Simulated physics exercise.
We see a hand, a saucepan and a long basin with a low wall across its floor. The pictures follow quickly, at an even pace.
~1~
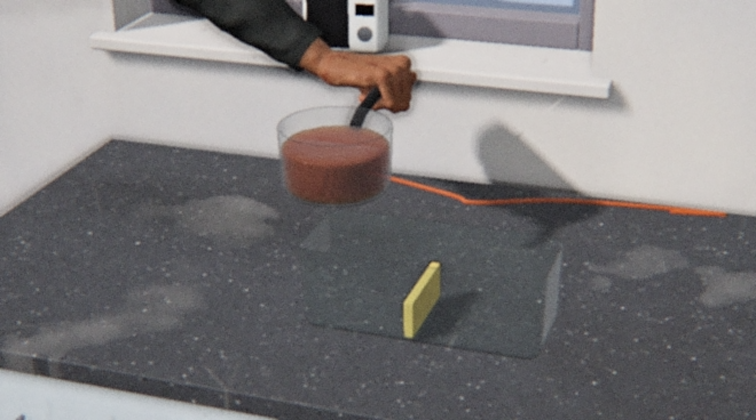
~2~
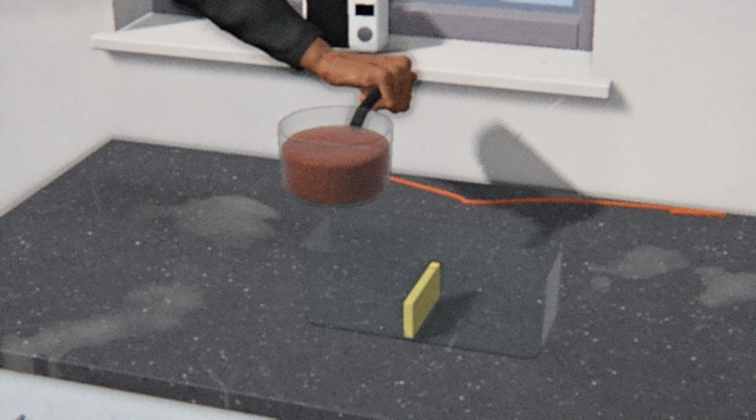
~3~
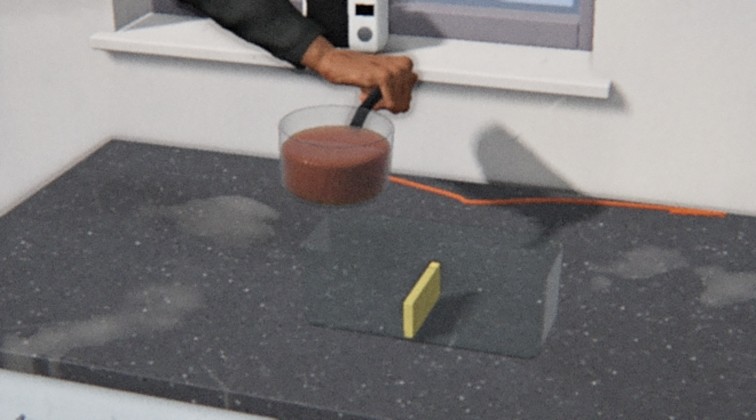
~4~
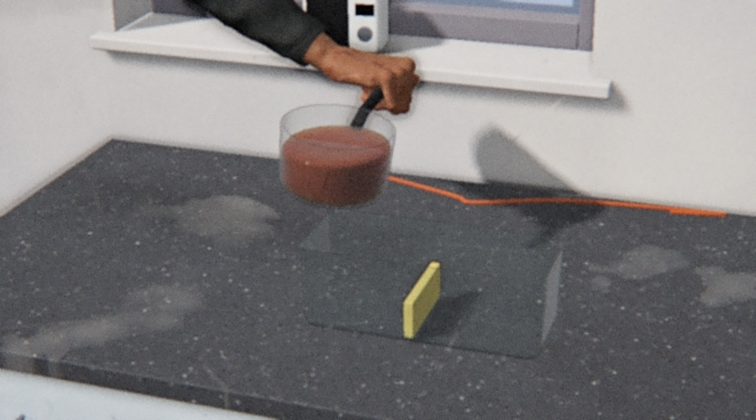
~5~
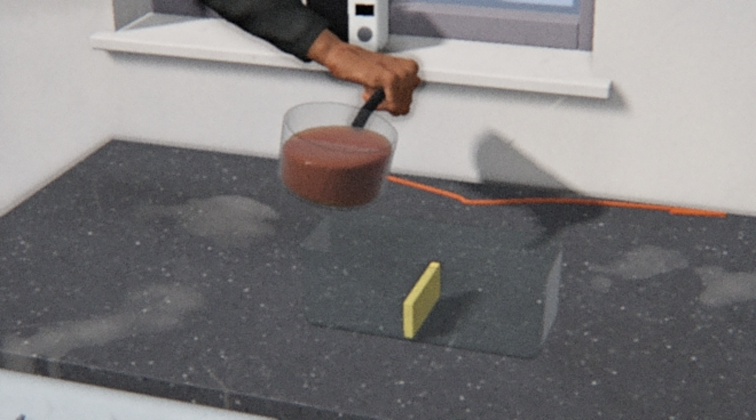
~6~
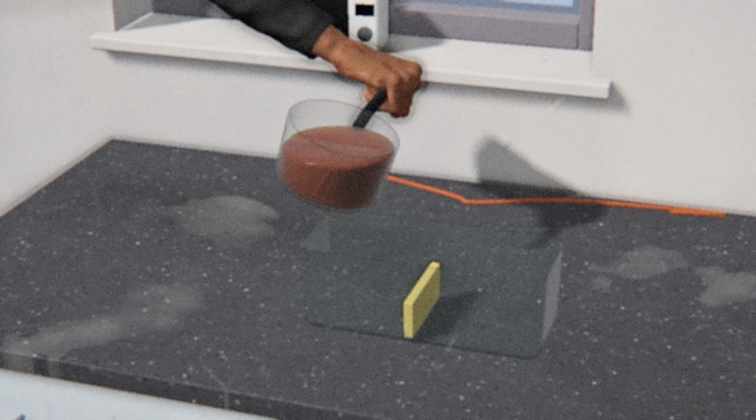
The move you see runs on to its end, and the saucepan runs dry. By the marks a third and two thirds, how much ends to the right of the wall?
It comes to from a third to two thirds.
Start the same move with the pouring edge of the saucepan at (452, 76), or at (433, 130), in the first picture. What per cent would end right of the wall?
First some 90, then 90 per cent.
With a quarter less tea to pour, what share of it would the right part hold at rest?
Close to 35 per cent.
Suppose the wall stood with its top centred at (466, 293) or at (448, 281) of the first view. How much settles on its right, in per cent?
First some 10, then 10 per cent.
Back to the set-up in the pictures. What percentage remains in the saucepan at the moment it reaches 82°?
Roughly 50 in a hundred.
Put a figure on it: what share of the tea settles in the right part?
Close to 50 per cent.
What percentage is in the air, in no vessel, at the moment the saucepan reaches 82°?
Some 30 per cent.
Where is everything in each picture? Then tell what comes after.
In the first picture, it leans 0°; its right rim is at (389, 133); the tea meets the walls at (287, 137) and (388, 149); the long basin's rim runs from (314, 229) to (555, 262); the wall's top is at (423, 284).
In the second picture, it leans 1°; its right rim is at (389, 134); the tea meets the walls at (287, 137) and (388, 149).
In the third picture, it leans 3°; its right rim is at (390, 136); the tea meets the walls at (288, 137) and (389, 150).
In the fourth picture, it leans 7°; its right rim is at (392, 140); the tea meets the walls at (288, 137) and (390, 150).
In the fifth picture, it leans 12°; its right rim is at (394, 145); the tea meets the walls at (288, 138) and (391, 151).
In the sixth picture, it leans 18°; its right rim is at (395, 151); the tea meets the walls at (288, 137) and (394, 152).
A moment on, the saucepan is tipped on its side and 52 per cent is still to pour, 2 is left of the wall and 16 right of it.
Next, the saucepan is tipped right over and 7 per cent is still to pour, 38 is left of the wall and 50 right of it.
Then the saucepan is tipped right over and 0 per cent is still to pour, 48 is left of the wall and 51 right of it.
Later the saucepan is tipped right over and 0 per cent is still to pour, 48 is left of the wall and 51 right of it.
At rest 48 per cent lies left of the wall, 51 right of it and 1 outside.
